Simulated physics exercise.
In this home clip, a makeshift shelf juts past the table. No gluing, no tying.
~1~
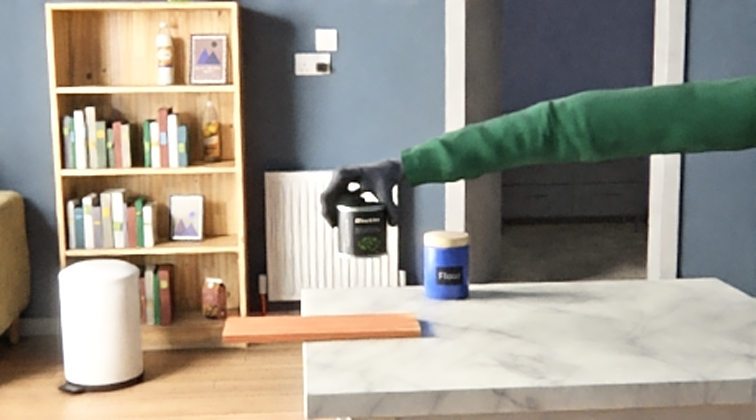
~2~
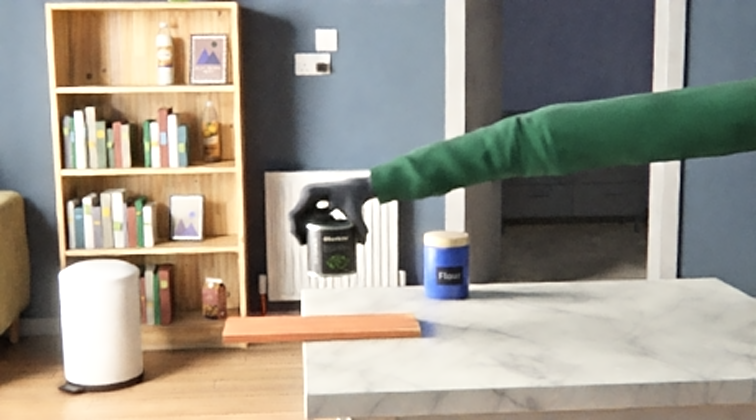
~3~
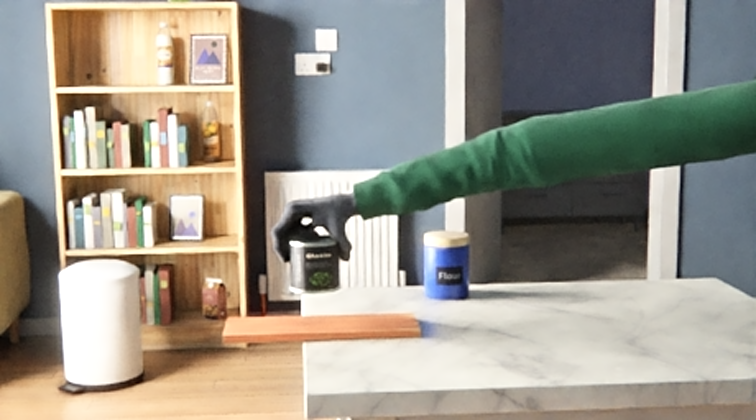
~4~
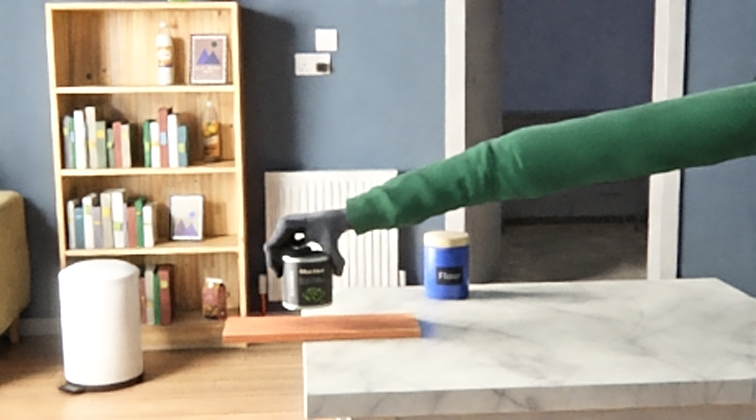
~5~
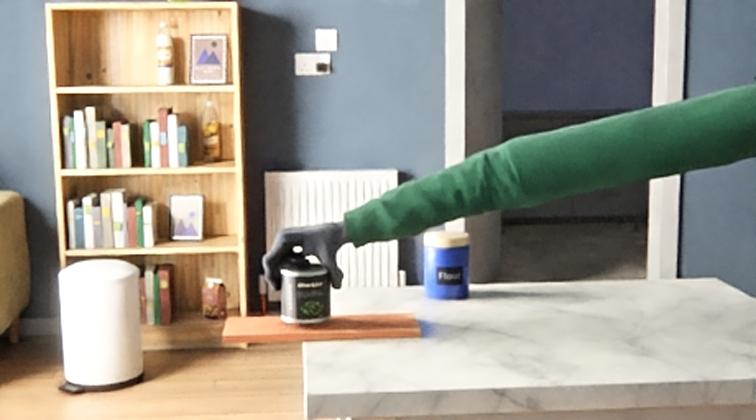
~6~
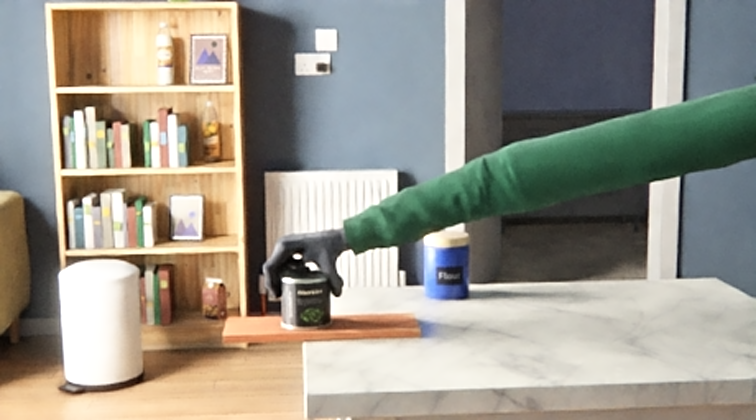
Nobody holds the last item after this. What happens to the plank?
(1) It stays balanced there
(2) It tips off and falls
(1) It stays balanced there.
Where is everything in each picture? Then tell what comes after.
Still above its spot; black tin (362, 229); orange plank (322, 327), in the first picture.
Still above its spot; black tin (331, 247); orange plank (322, 327), in the second picture.
Still above its spot; black tin (315, 264); orange plank (322, 327), in the third picture.
Still above its spot; black tin (308, 279); orange plank (322, 327), in the fourth picture.
Still above its spot; black tin (306, 292); orange plank (322, 327), in the fifth picture.
In place under the hand; black tin (306, 299); orange plank (322, 327), in the sixth picture.
Then, 0.20 s on from there, no change.
Then, 0.50 s on from there, black tin resting near (306, 299).
In the end, all 3 unmoved. At the end, from the last picture's camera, black tin near (306, 299). The plank stays on the table.
